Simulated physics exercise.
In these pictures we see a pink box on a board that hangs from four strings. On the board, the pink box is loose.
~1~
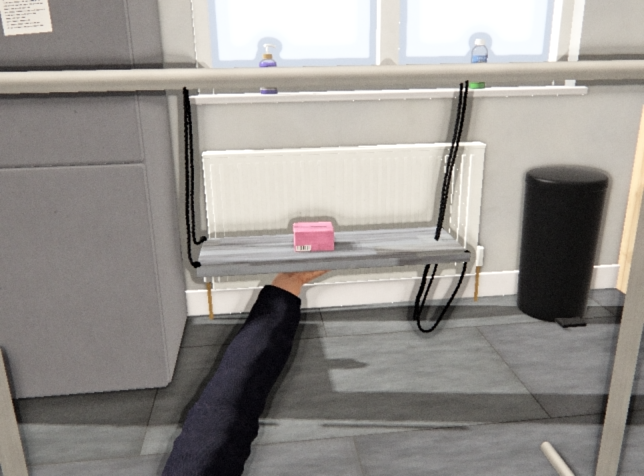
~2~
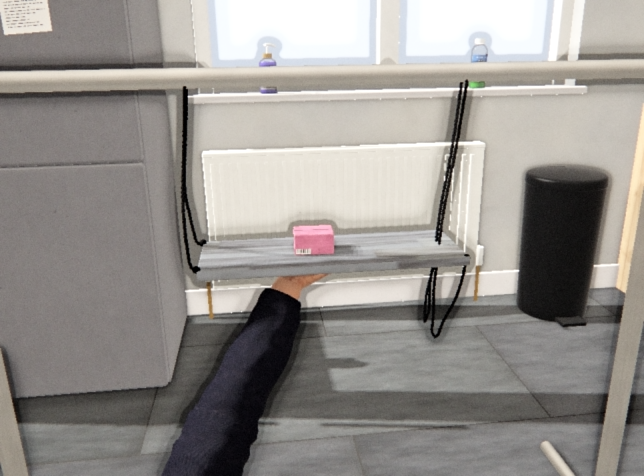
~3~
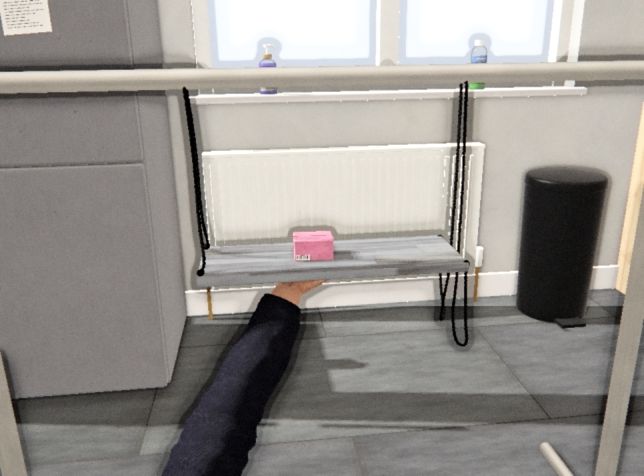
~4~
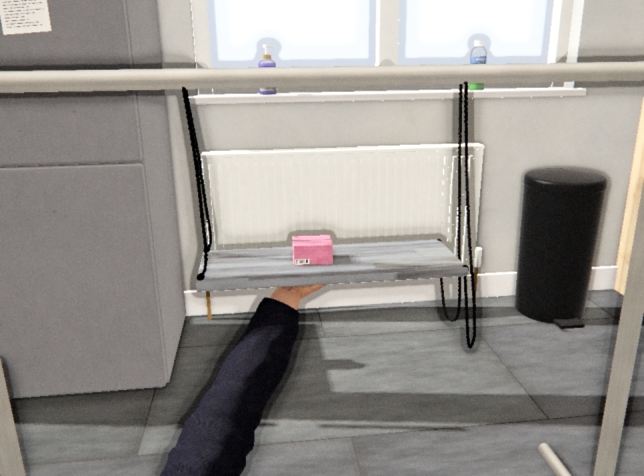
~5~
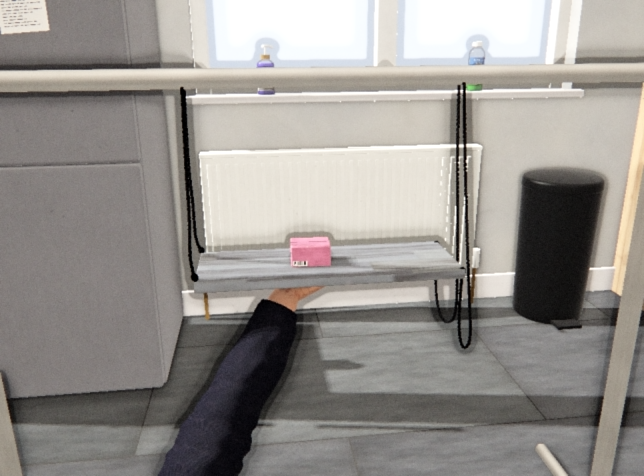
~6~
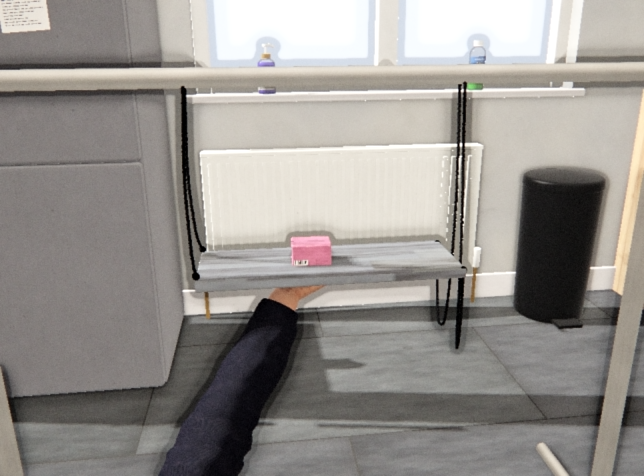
A pink box sat on a grey board hung from black strings while a hand underneath lowered the board slightly, the box moving down with it and the looped right strings swaying.
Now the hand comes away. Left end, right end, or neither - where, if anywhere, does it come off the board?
Spills off rightward.
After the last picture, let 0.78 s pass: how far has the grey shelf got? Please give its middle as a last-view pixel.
Its middle is then about (288, 328) in the last view.
Then, 0.78 s after the last picture, board tipped 33° down to the right; box on the floor.
Then, 1.40 s after the last picture, board tipped 48° down to the right; box on the floor.
At rest, board tipped 46° down to the right; box on the floor. The pink box is shed rightwards.
